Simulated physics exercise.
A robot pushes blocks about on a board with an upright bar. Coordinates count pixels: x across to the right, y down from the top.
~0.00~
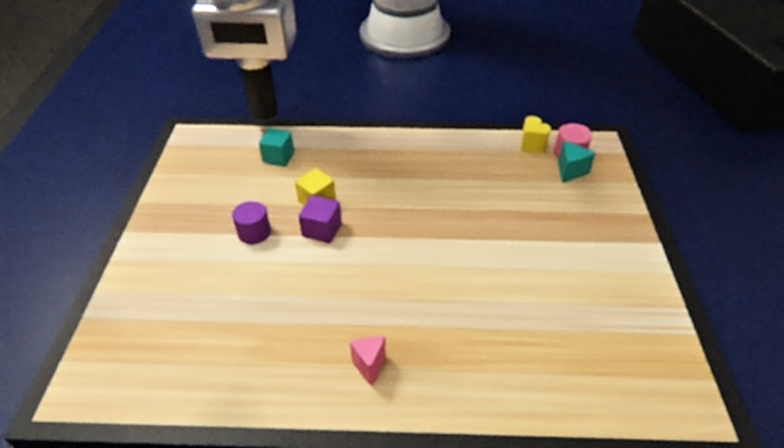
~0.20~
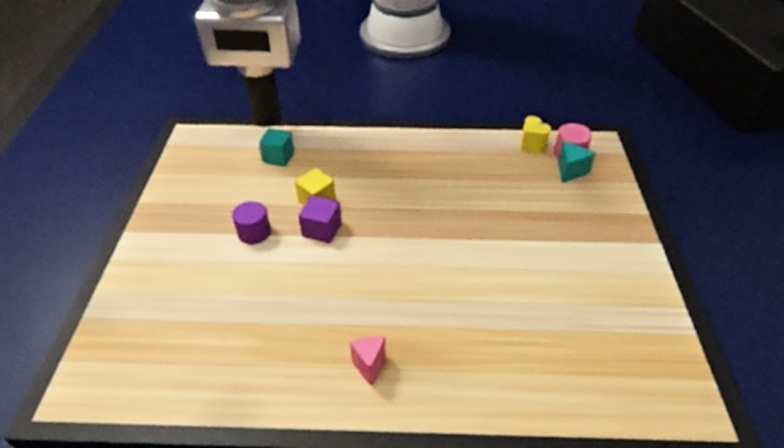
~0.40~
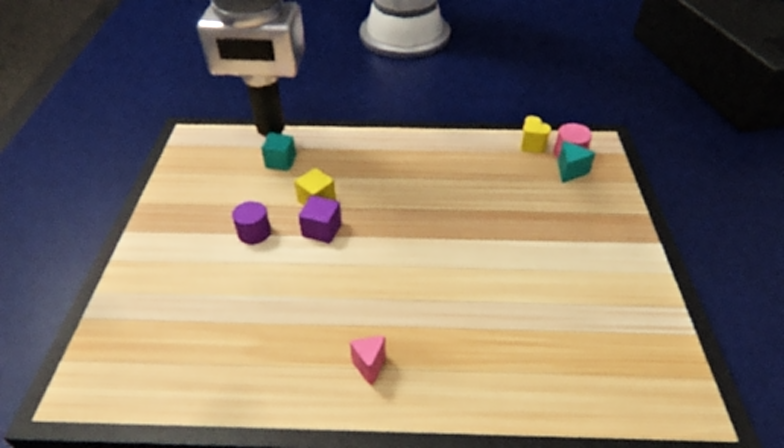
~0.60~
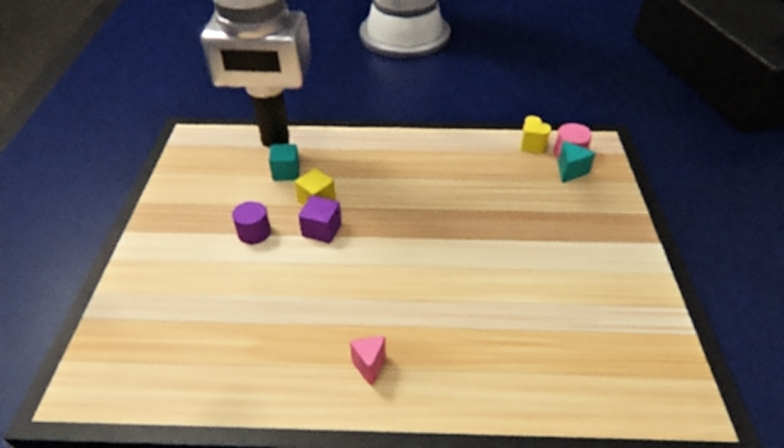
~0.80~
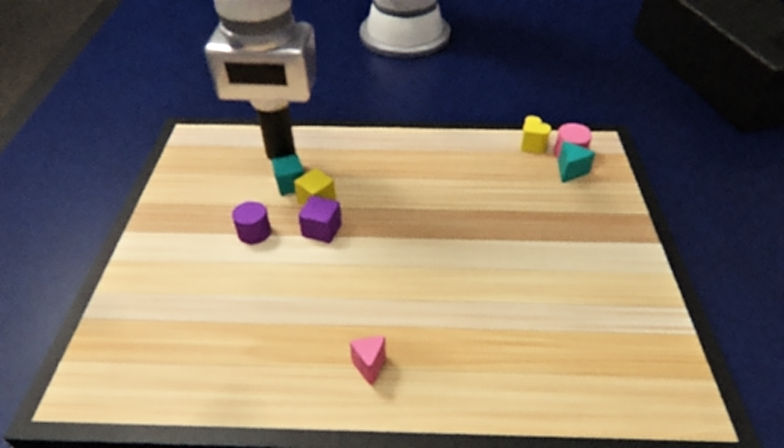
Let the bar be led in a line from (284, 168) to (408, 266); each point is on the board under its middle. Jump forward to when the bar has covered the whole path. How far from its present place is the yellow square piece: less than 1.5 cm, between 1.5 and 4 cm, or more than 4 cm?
Final distance: More than 4 cm.
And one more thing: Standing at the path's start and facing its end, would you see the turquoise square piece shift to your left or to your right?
It's set to shift right.
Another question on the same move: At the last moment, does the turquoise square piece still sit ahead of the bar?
It seems not.
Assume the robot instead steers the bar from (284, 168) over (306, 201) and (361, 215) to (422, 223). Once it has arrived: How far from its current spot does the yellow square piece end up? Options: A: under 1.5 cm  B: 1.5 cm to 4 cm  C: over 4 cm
The answer is C.
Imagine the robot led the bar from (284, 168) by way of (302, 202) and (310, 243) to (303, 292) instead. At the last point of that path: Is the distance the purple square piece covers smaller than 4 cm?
The answer is no.
The first path, step by step. One third of the way, bar at (318, 183); turquoise square piece at (298, 194), turned 60° clockwise; yellow square piece at (338, 191); purple square piece at (320, 211).
Two thirds of the way, bar at (360, 216); turquoise square piece at (297, 196), turned 65° clockwise; yellow square piece at (388, 221), turned 20° anticlockwise; purple square piece at (320, 216), turned 25° clockwise.
At the end, bar at (409, 251); purple disc still; turquoise square piece at (297, 196), turned 65° clockwise; yellow square piece at (443, 252), turned 40° anticlockwise; purple square piece at (320, 216), turned 25° clockwise.
